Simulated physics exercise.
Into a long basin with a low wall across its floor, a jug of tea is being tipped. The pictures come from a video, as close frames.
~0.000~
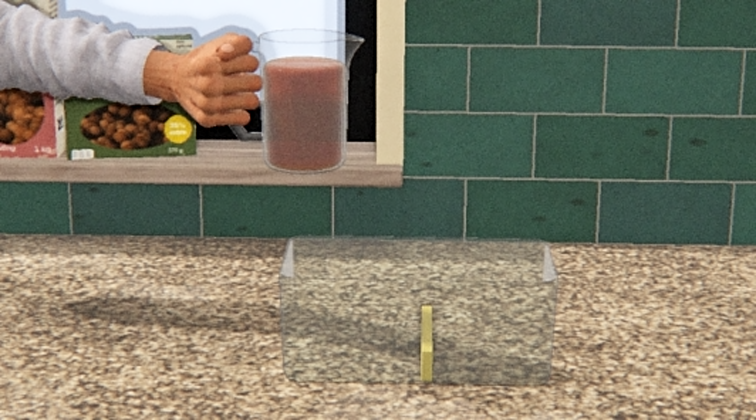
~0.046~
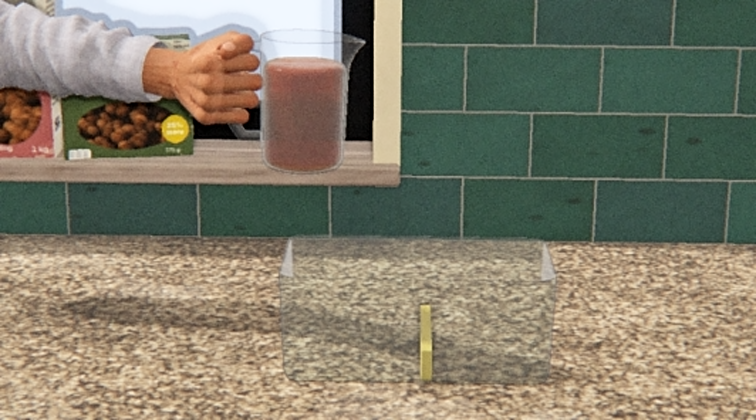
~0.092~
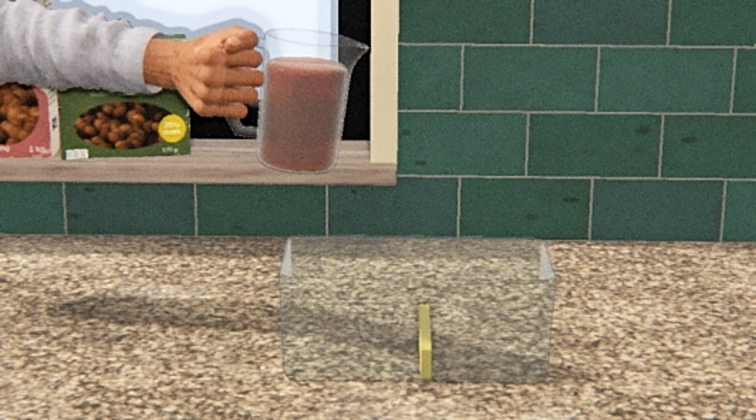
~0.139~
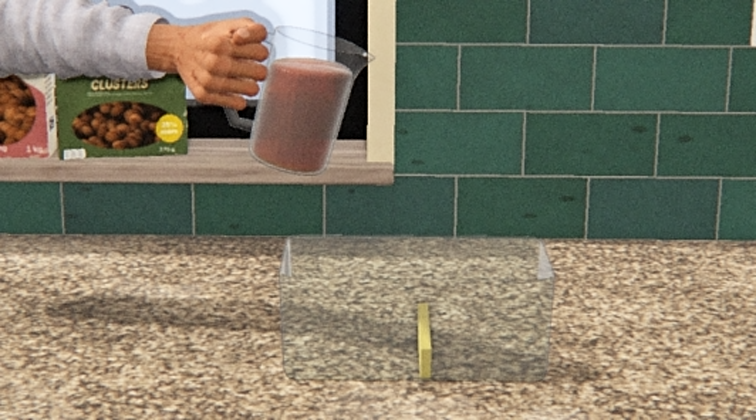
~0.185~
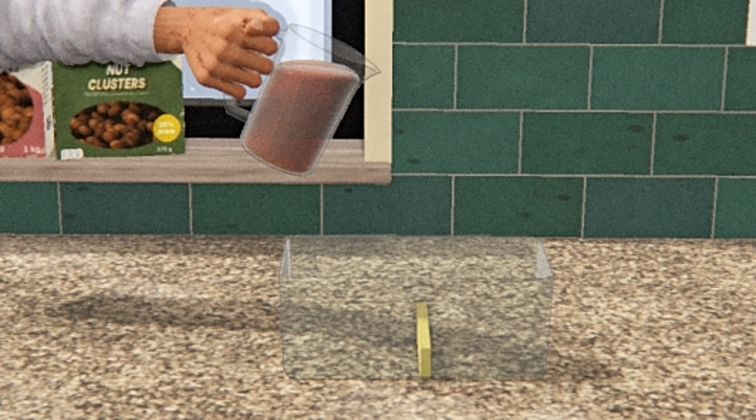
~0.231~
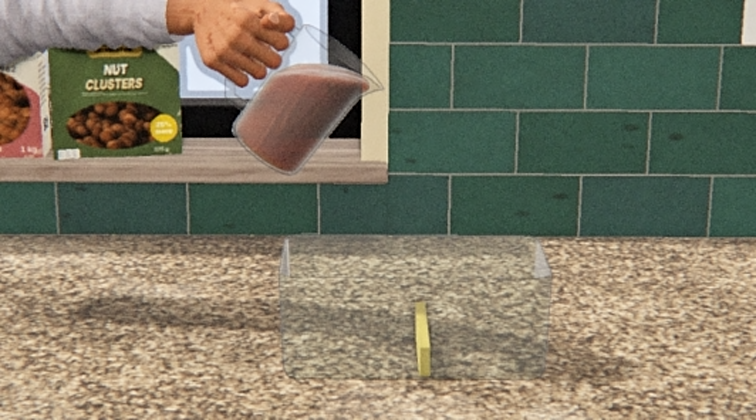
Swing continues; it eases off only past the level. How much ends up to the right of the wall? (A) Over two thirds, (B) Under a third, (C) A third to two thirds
Over two thirds.
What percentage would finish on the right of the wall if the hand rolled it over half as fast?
About 90 in a hundred.
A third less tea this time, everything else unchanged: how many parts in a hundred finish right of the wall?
Roughly 80 in a hundred.
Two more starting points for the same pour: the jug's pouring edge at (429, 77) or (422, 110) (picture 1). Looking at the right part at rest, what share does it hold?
About 65 and 90 per cent.
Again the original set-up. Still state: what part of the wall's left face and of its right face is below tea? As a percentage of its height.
On the left roughly 10, on the right roughly 90.
A moment on, the jug is tipped on its side and 71 per cent is still to pour, 0 is left of the wall and 5 right of it.
Next, the jug is tipped on its side and 33 per cent is still to pour, 1 is left of the wall and 40 right of it.
Then the jug is tipped on its side and 12 per cent is still to pour, 3 is left of the wall and 72 right of it.
Later the jug is tipped on its side and 4 per cent is still to pour, 7 is left of the wall and 83 right of it.
Finally, 10 per cent lies left of the wall, 87 right of it and 3 outside.
